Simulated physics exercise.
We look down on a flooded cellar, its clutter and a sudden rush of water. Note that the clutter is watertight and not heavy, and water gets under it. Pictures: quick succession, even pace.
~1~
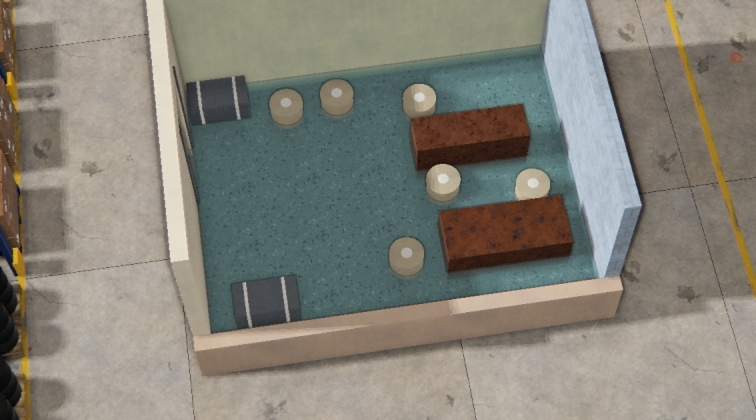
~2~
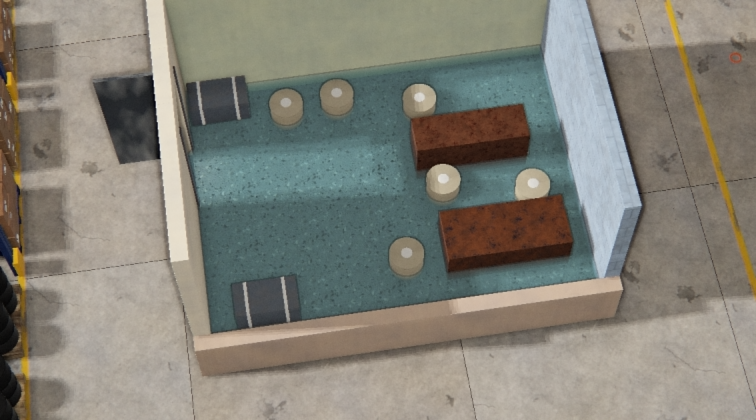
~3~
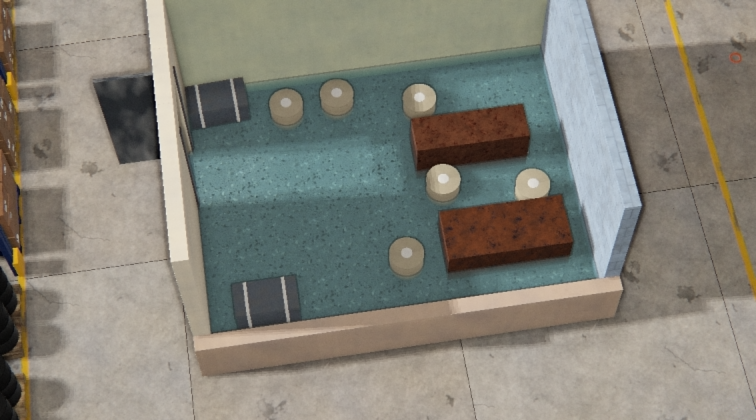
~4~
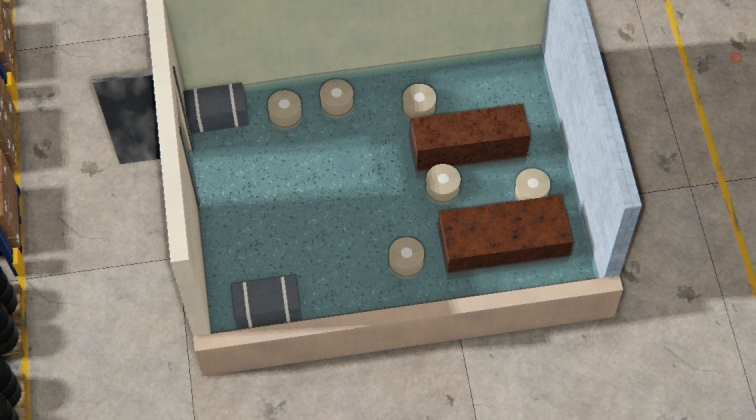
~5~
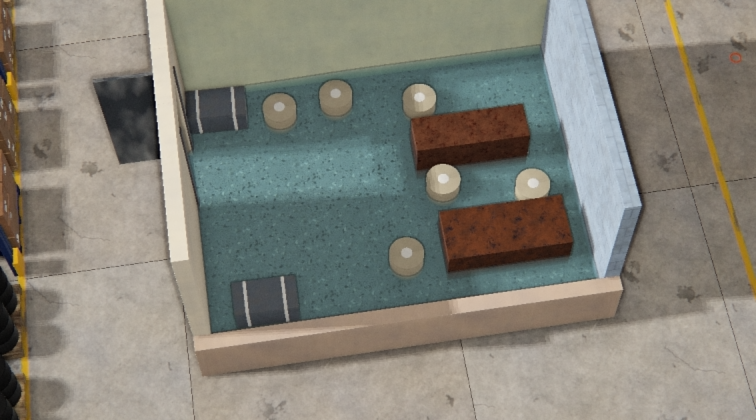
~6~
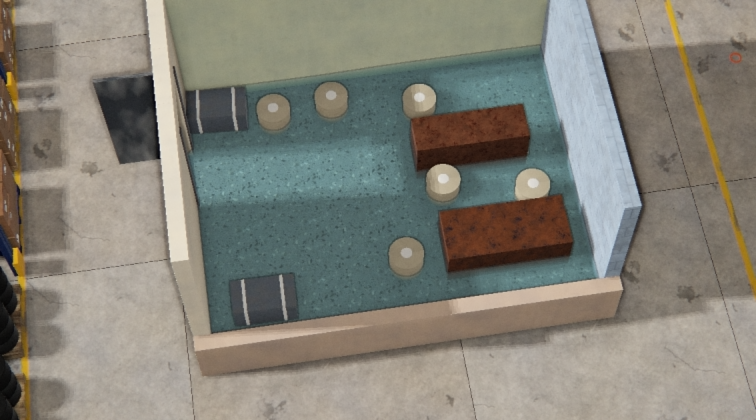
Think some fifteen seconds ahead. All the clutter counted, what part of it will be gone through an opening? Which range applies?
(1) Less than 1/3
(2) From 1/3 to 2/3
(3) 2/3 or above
The answer is 1.
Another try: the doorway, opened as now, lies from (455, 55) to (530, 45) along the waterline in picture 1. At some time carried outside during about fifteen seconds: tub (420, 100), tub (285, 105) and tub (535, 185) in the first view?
First one exits, second exits, third exits.
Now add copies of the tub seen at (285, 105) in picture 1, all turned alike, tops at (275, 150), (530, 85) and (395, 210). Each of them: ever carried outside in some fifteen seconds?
First escapes, second doesn't escape, third doesn't escape.
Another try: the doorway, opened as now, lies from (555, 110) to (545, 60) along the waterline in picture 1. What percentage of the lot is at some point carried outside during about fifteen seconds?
It comes to about 40 per cent of the things.
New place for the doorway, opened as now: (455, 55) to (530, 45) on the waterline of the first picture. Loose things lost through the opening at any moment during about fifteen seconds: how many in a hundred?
That comes to around 50 per cent.
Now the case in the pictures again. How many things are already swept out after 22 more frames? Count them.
All told, it is 0.
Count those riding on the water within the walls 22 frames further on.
The total is 8.
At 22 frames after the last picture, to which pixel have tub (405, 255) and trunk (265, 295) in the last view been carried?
They should end up near (360, 248) and (236, 269) respectively.
A moment on, 0 of 8 are out; 8 afloat.
Next, 0 of 8 are out; 8 afloat.
Later, 0 of 8 are out; 8 afloat.
In the end, 0 of 8 are out; 8 afloat.
